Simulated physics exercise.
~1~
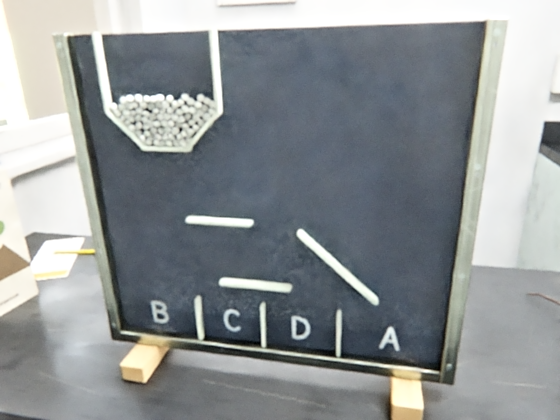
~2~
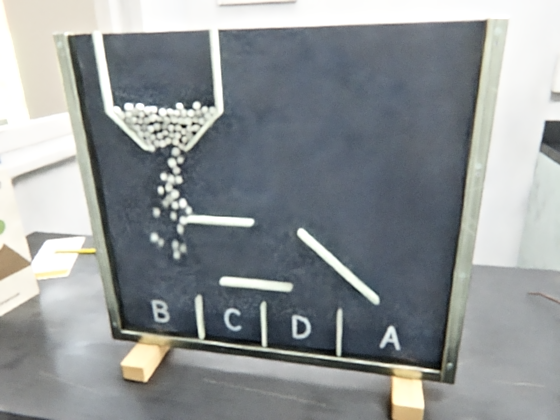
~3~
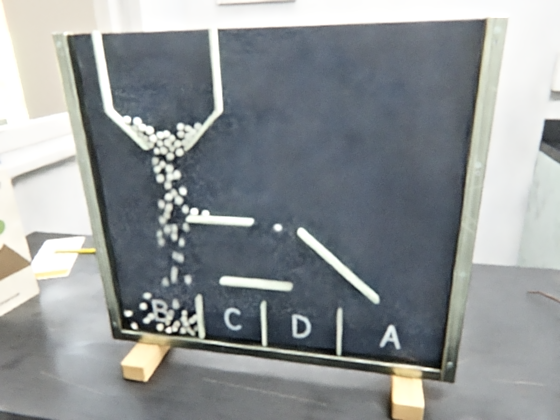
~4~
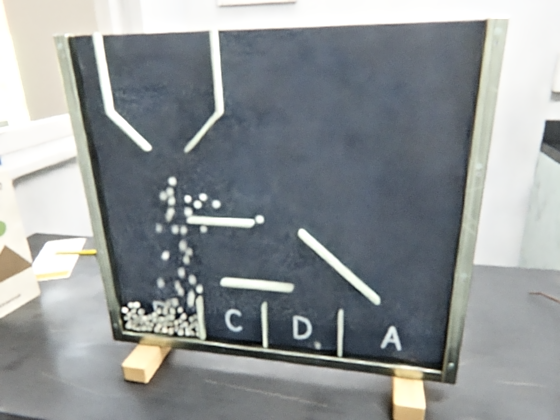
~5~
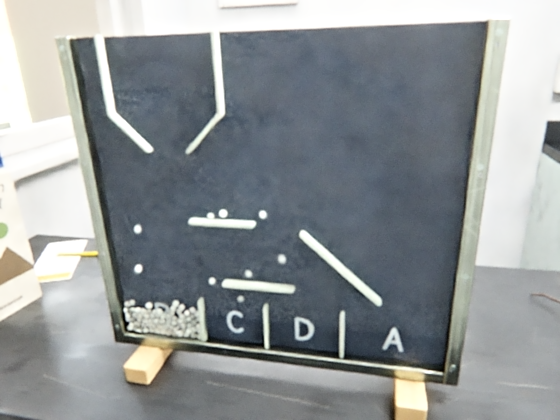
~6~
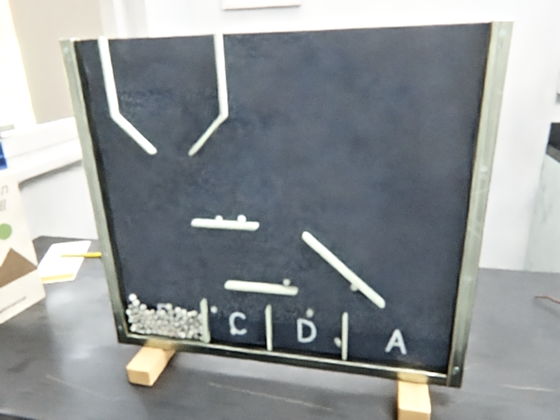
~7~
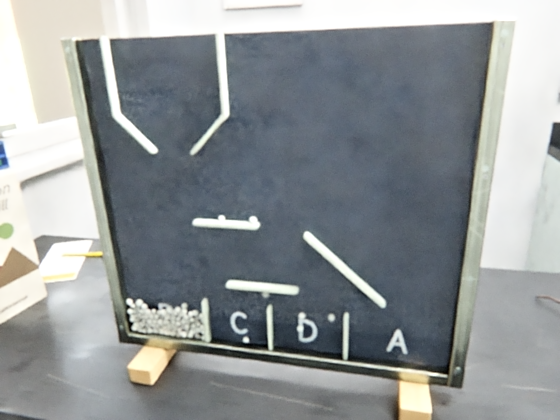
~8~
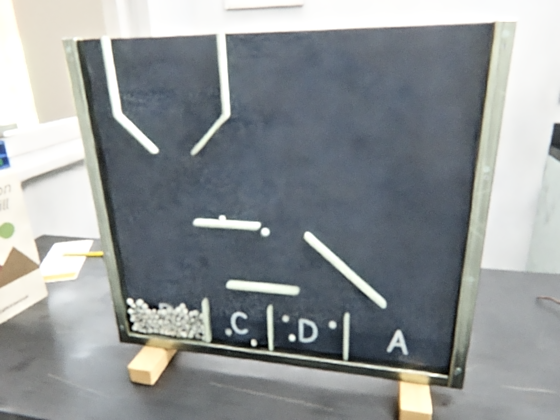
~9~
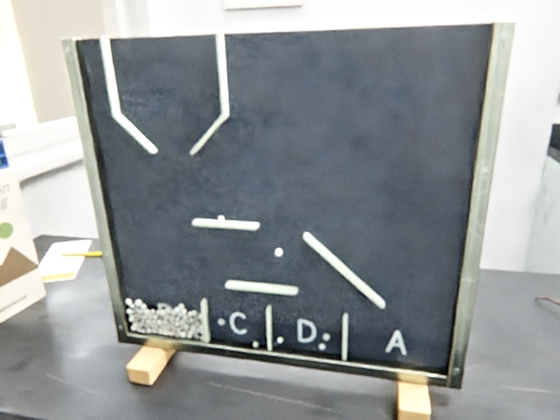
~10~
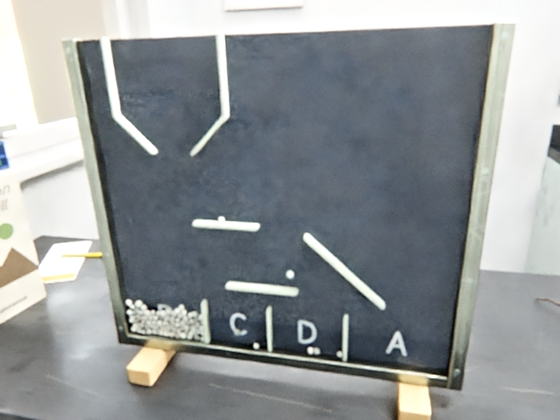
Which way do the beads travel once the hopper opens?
They move down, pouring out of the hopper toward the bins at the bottom of the panel.
